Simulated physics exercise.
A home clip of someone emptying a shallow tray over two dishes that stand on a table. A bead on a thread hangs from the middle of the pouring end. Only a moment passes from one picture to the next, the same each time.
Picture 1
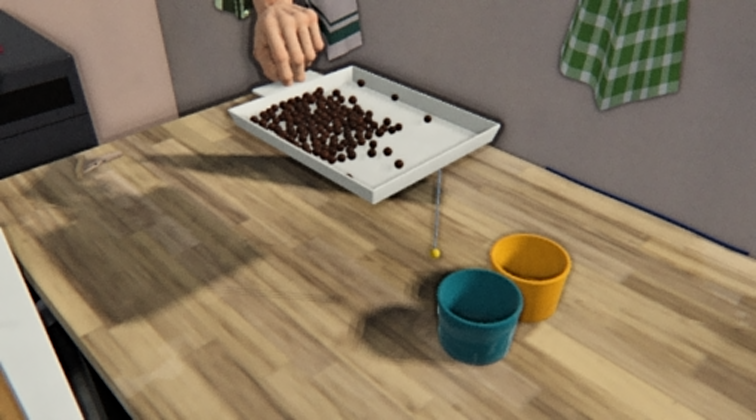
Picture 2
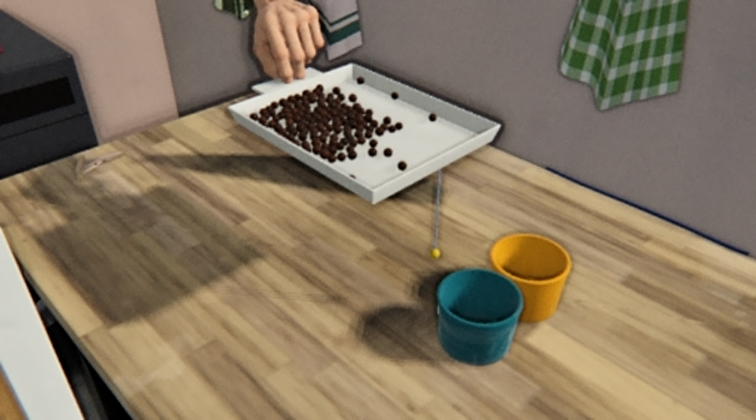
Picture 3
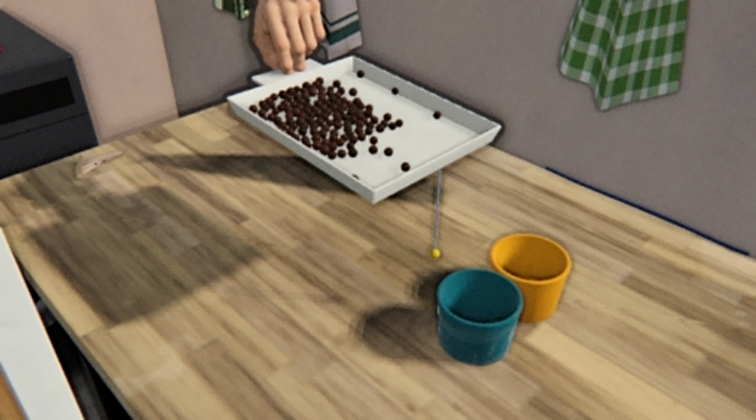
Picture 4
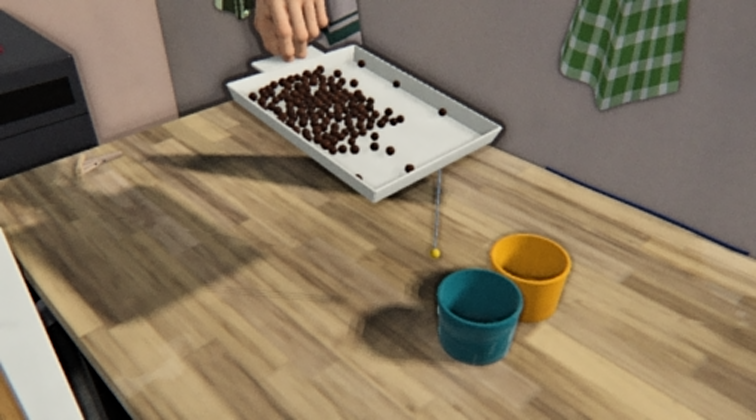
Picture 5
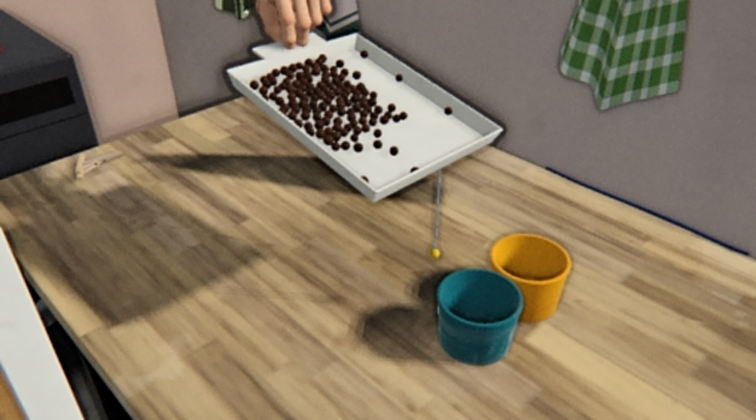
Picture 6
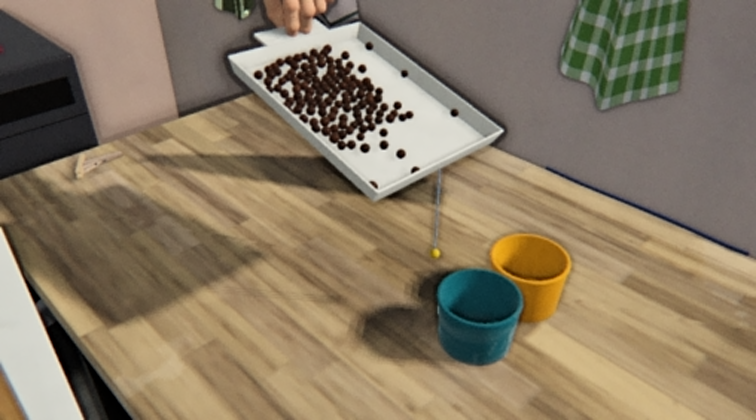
A hand at the top holds a shallow white tray of dark brown balls above a light wooden table, seen from above at an angle. A teal dish and an orange one stand at the right, near a yellow bead on a thread, with a green checked cloth behind. The hand gradually tilts the tray, raising its far end, and the balls shift slightly toward the lower end while the camera stays still.
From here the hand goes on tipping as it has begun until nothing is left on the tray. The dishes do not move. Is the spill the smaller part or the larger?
Together they catch more than half.
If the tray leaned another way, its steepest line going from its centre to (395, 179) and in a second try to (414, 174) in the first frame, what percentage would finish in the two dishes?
About 0 and 10 per cent.
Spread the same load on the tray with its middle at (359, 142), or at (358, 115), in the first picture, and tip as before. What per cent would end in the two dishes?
In turn 60 and 70 in a hundred.
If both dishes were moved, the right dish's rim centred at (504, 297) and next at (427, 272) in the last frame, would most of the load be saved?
The first try: Not half. The second: Not half.
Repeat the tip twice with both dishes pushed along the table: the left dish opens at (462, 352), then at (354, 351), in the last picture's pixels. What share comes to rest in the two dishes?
In turn 0 and 20 in a hundred.
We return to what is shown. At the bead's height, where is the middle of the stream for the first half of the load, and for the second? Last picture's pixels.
First near (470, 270), later near (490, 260).
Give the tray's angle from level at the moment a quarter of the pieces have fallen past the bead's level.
Near 85 degrees.
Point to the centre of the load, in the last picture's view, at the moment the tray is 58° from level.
Around (447, 155).
Just after the last frame, tray tipped steeply; the larger part on the tray; just a few in the left dish; about a tenth in the right dish; just a few outside both; about a tenth in the air.
A moment on, tray tipped right over; about a tenth on the tray; roughly a quarter in the left dish; roughly a quarter in the right dish; roughly a quarter outside both; roughly a quarter in the air.
Further on, tray tipped past a quarter turn; roughly a third in the left dish; roughly a quarter in the right dish; roughly a third outside both.
When it is over, tray tipped past a quarter turn; roughly a third in the left dish; roughly a quarter in the right dish; roughly a third outside both.
